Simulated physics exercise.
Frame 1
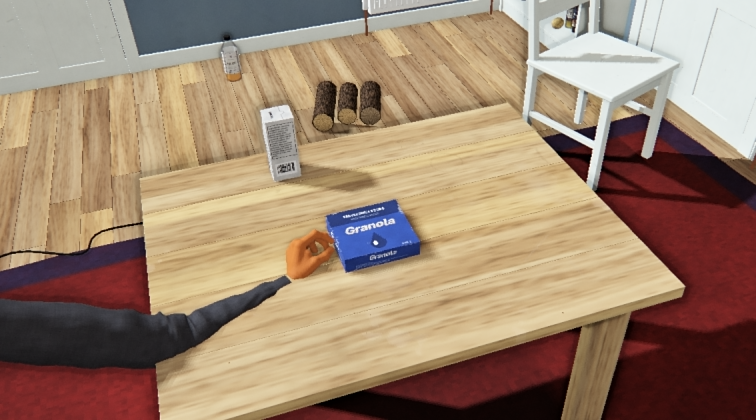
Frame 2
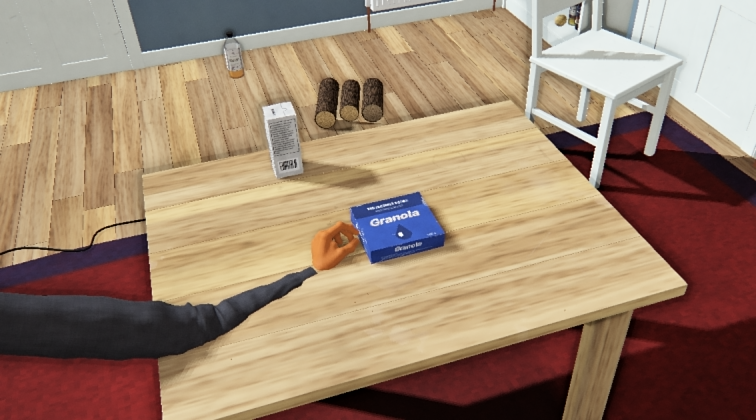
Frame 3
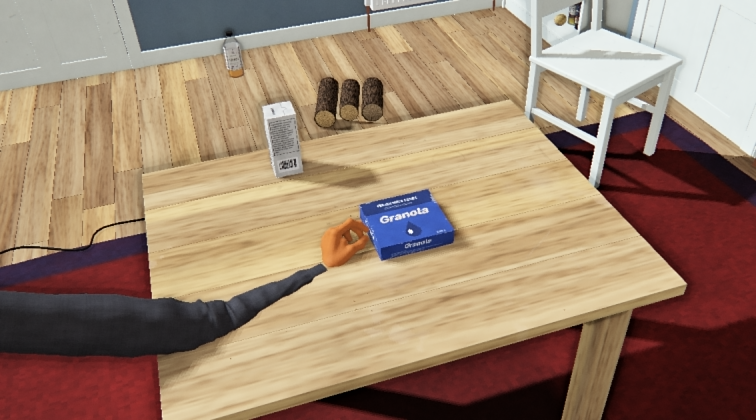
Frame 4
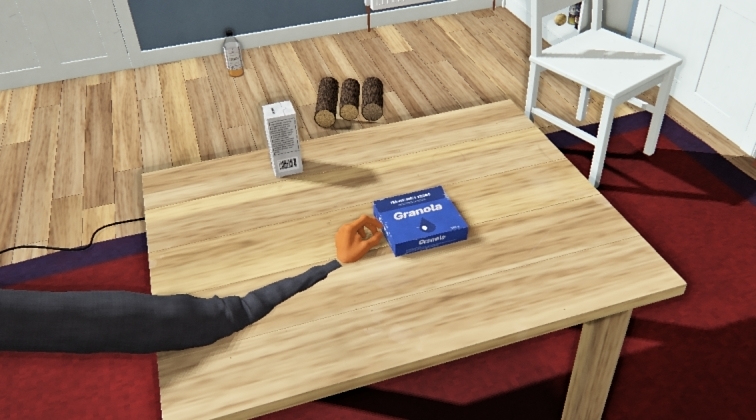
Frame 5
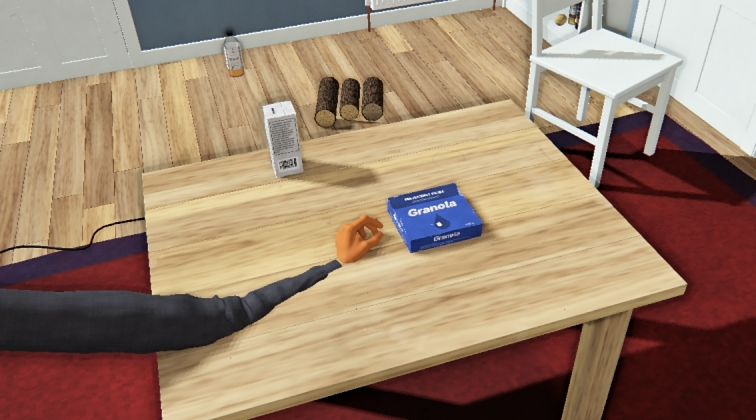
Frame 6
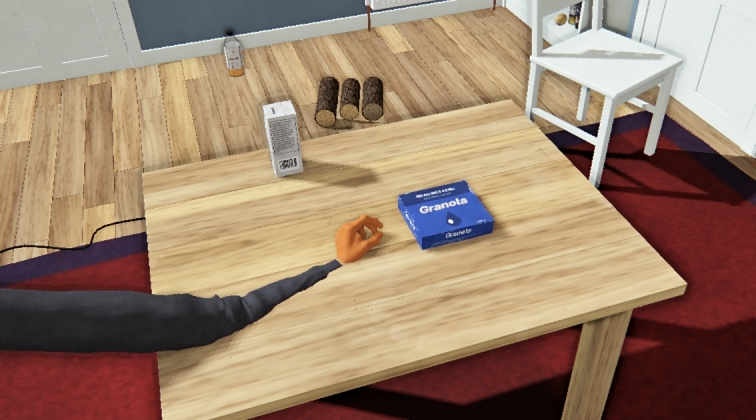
The clip shows a hand in a dark sleeve pushing a blue granola box a short way rightward across a wooden table, past a white carton; the hand then stays back while the box slides slightly farther right.
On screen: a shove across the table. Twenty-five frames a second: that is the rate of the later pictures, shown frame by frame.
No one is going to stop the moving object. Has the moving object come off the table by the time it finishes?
No - I'd say it never gets off the table.
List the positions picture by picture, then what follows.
The first frame shows under the hand; blue packet (372, 234).
The second frame shows under the hand; blue packet (396, 226).
The third frame shows under the hand; blue packet (406, 223).
The fourth frame shows blue packet (419, 220).
The fifth frame shows blue packet (433, 217) slid a little.
The sixth frame shows blue packet (445, 214) slid a little.
Then, 0.10 s after the last picture, blue packet slid a little near (460, 210).
Then, 0.30 s after the last picture, blue packet slid about its own width near (461, 210).
At rest, moved from the start, blue packet. Seen from the same camera at the end, blue packet near (461, 210).
